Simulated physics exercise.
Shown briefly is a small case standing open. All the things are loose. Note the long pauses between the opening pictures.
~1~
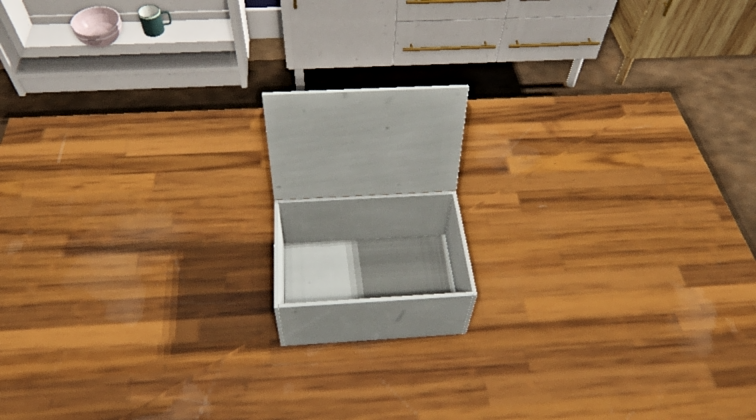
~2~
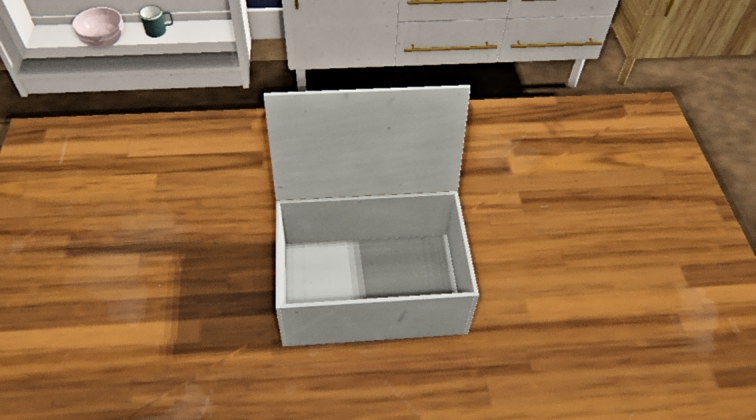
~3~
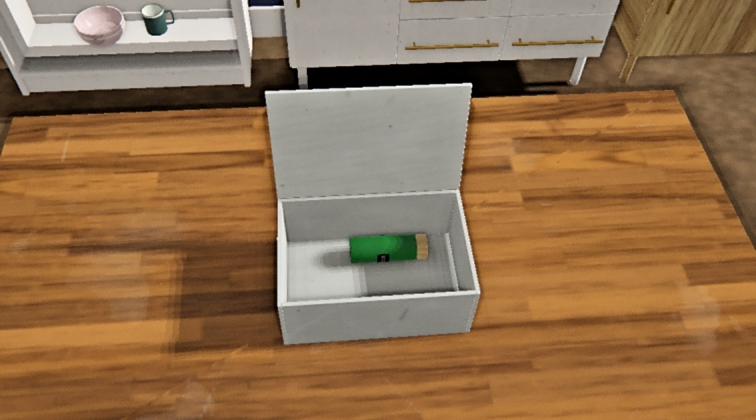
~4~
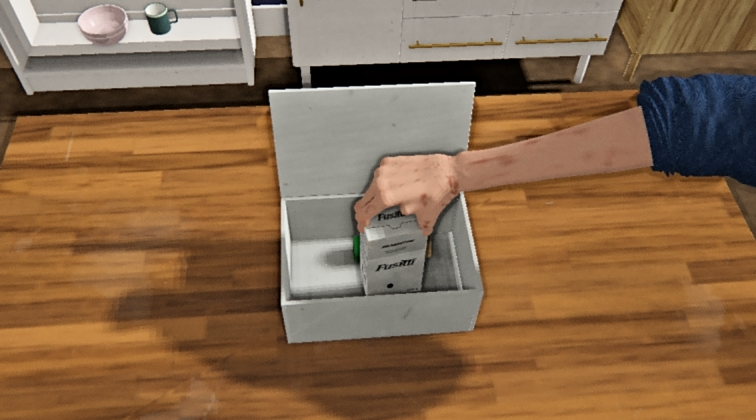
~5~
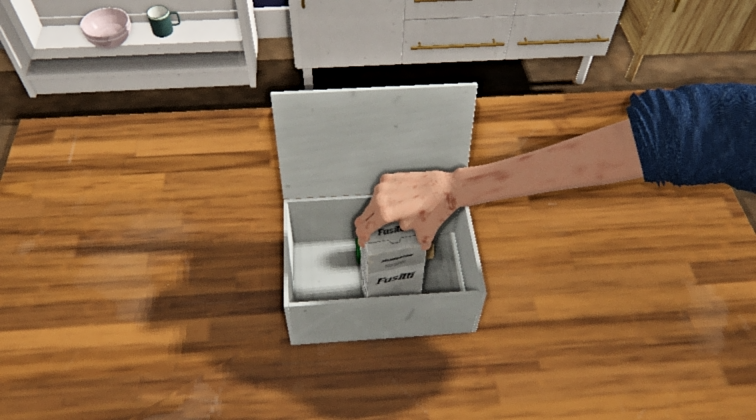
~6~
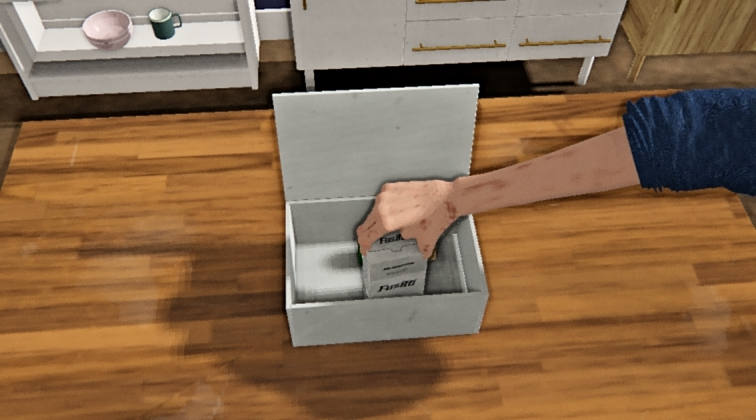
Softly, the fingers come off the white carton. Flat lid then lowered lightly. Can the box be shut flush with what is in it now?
No, not flush.
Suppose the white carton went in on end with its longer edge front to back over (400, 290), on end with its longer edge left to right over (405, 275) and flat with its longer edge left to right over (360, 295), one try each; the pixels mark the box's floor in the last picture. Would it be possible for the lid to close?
With the first placement it doesn't close, with the second it doesn't close, and with the third it closes properly.
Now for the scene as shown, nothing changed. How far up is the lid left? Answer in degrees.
I'd put it at roughly 25°.
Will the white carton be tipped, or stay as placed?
Once everything settles, the white carton keeps its original angle.
Then, 1.20 s after the last picture, lid starting down.
Then, 1.70 s after the last picture, lid 50° above the rim.
Then, 2.80 s after the last picture, lid 27° above the rim.
At rest, lid 27° above the rim; both in place. Seen from the same camera at the end, white carton near (394, 274).
